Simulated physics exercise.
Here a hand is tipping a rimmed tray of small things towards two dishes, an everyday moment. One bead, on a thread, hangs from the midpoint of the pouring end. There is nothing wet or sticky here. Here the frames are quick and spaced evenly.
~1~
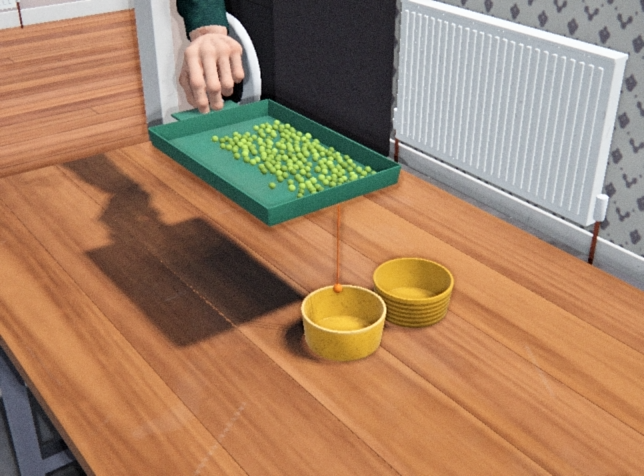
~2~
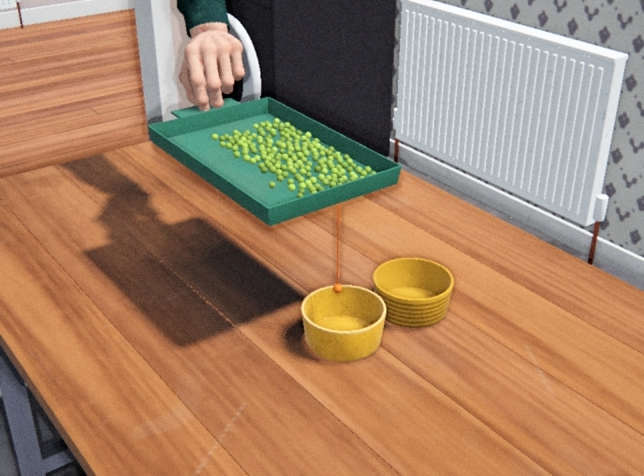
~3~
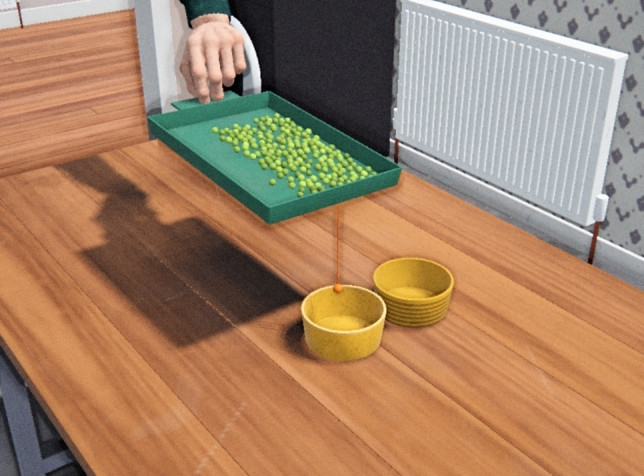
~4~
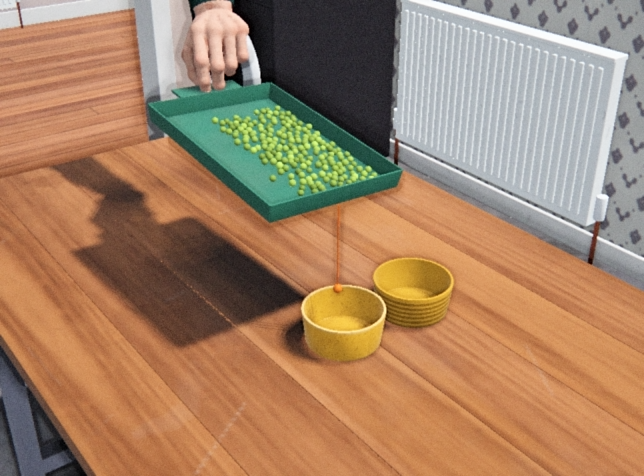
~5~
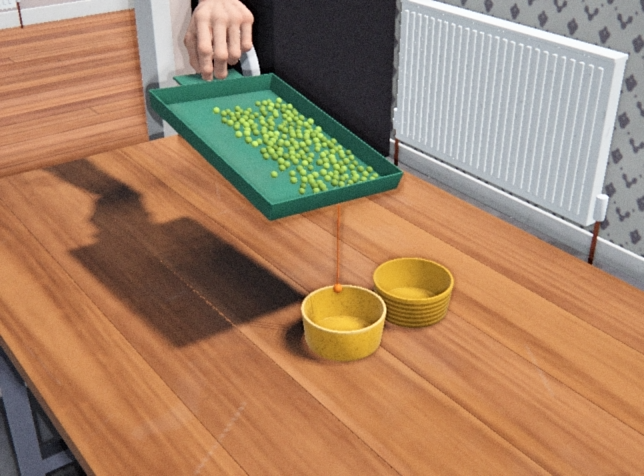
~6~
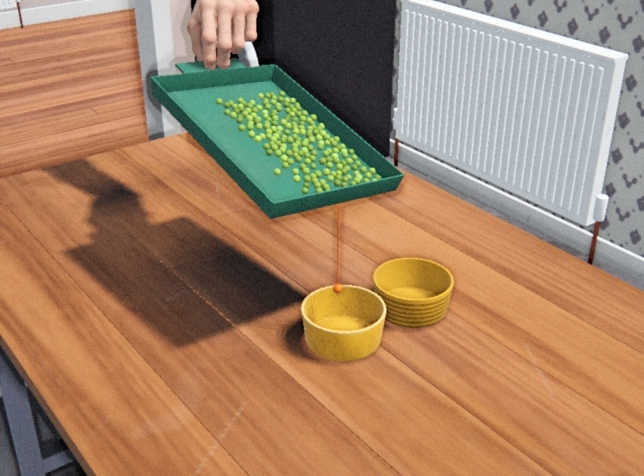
The clip shows a hand holding a green rimmed tray of small green peas above a wooden table with two yellow dishes; the hand slowly raises the tray's far end, tilting it slightly towards the dishes.
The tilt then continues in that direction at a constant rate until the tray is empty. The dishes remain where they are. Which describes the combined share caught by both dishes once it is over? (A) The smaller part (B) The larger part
(B) The larger part.
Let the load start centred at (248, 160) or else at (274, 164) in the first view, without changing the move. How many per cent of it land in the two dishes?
In order, about 80 and 80 in a hundred.
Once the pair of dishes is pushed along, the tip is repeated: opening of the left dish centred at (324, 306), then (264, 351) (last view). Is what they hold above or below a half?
The pair would catch the greater share the first time and the lesser share the second time.
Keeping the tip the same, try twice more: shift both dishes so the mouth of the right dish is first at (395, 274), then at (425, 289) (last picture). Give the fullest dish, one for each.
The first try: The right-side dish. The second: The right-side dish.
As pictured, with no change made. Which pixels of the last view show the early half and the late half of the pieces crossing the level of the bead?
First part (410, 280), rest (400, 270).
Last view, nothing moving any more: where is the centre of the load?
Near (412, 309).
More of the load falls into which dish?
Answer: The one at right.
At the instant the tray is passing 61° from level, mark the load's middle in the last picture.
Somewhere near pixel (361, 155).
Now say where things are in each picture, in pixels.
The first frame shows corners of the pouring end at (269, 207) and (398, 165), level; middle of the load at (293, 157), dried peas; left dish at (370, 341); right dish at (439, 308); bead on its thread at (337, 289).
The second frame shows corners of the pouring end at (269, 207) and (398, 166), level; middle of the load at (293, 156).
The third frame shows corners of the pouring end at (270, 205) and (399, 167), tipped barely, lowest at the right corner; middle of the load at (293, 153).
The fourth frame shows corners of the pouring end at (271, 204) and (400, 169), tipped a little, lowest at the right corner; middle of the load at (294, 149).
The fifth frame shows corners of the pouring end at (273, 202) and (400, 171), tipped a little, lowest at the right corner; middle of the load at (295, 144).
The sixth frame shows corners of the pouring end at (274, 201) and (401, 174), tipped a little, lowest at the right corner; middle of the load at (298, 141); left dish at (370, 341); right dish at (439, 308).
Soon, tray tipped steeply; nearly all on the tray; a stray few outside both; a stray few in the air.
A while on, tray tipped past a quarter turn; about a quarter on the tray; a stray few in the left dish; about a third in the right dish; a small part outside both; about a quarter in the air.
Towards the end, tray tipped past a quarter turn; a stray few in the left dish; most in the right dish; about a quarter outside both.
Finally, tray tipped past a quarter turn; a stray few in the left dish; most in the right dish; about a quarter outside both.
